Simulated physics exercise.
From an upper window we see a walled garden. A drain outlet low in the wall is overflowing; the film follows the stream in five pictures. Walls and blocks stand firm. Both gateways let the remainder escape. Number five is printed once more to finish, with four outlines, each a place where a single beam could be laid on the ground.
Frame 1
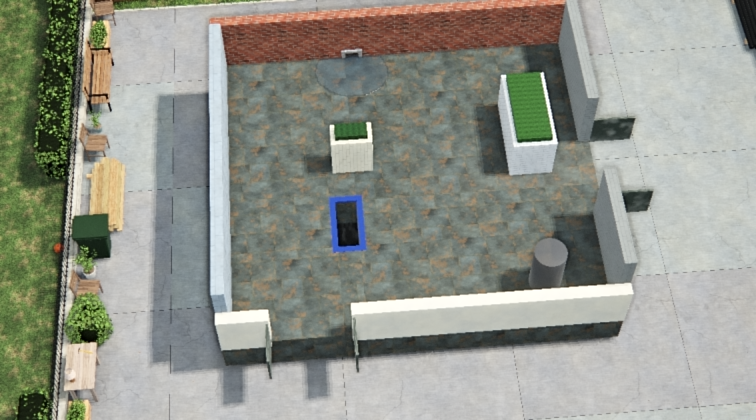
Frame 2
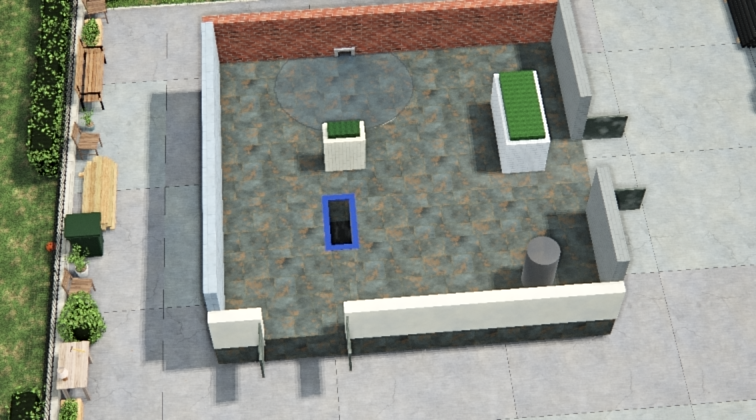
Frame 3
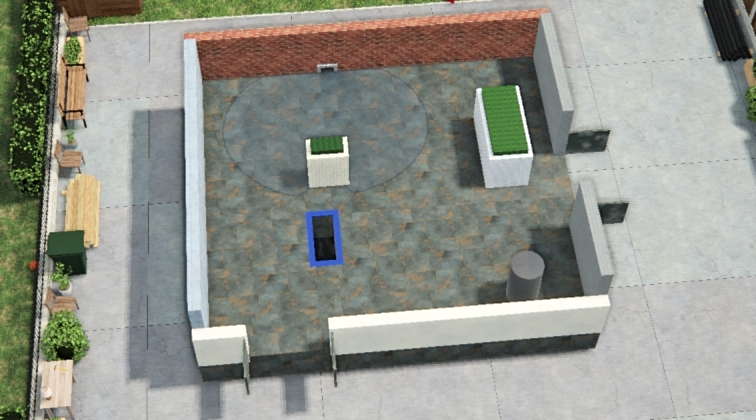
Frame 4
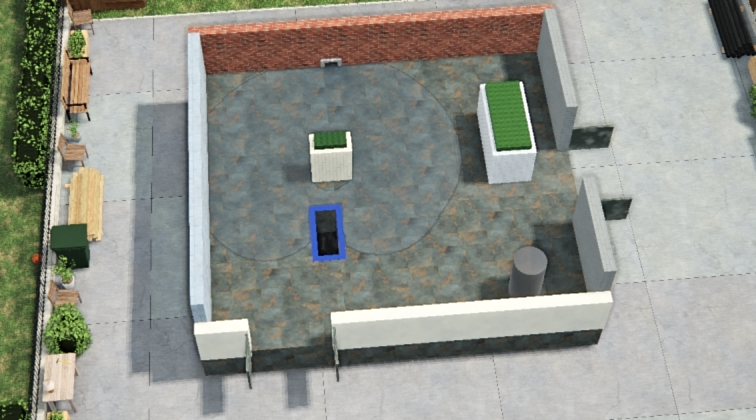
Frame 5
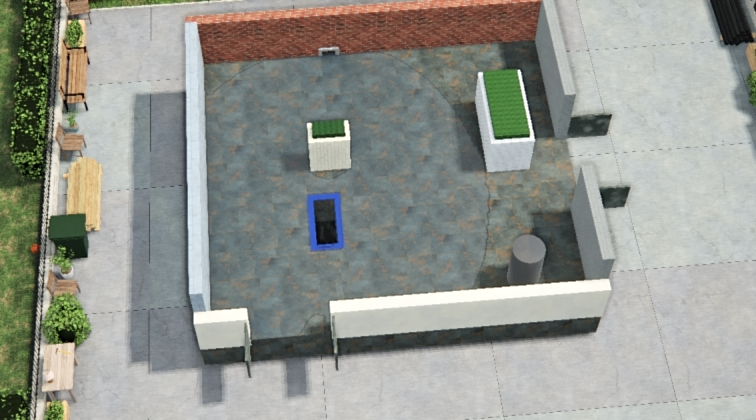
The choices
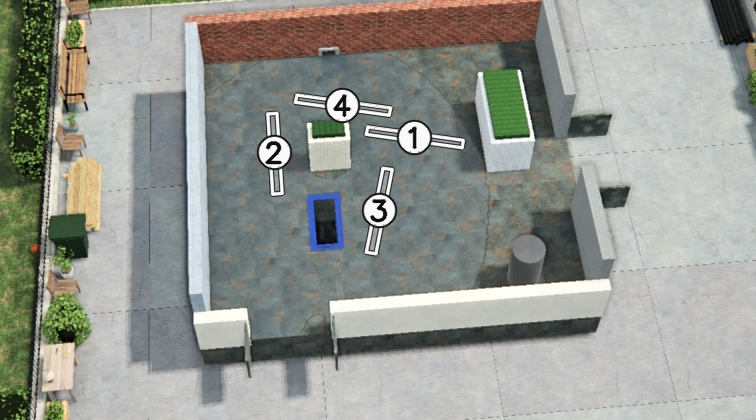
A dark patch of water spread from a small outlet at the brick wall across the walled garden's paving, passing around a white planter and reaching the blue-edged drain, then covering over half the floor.
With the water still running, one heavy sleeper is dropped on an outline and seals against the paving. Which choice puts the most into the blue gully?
2 beats the others.
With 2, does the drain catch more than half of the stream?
No.
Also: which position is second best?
Position 3.
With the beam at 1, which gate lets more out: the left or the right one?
The left one.
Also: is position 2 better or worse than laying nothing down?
Better.
In white, 1 from (367, 130) to (462, 144); 2 from (277, 193) to (272, 113); 3 from (371, 253) to (387, 168); 4 from (296, 98) to (389, 111).
Choosing 1, about 6 % of the stream goes into the blue gully, about 90 % out by the gates.
Choosing 2, about 21 % of the stream goes into the blue gully, about 76 % out by the gates.
Choosing 3, about 13 % of the stream goes into the blue gully, about 84 % out by the gates.
Choosing 4, about 2 % of the stream goes into the blue gully, about 95 % out by the gates.
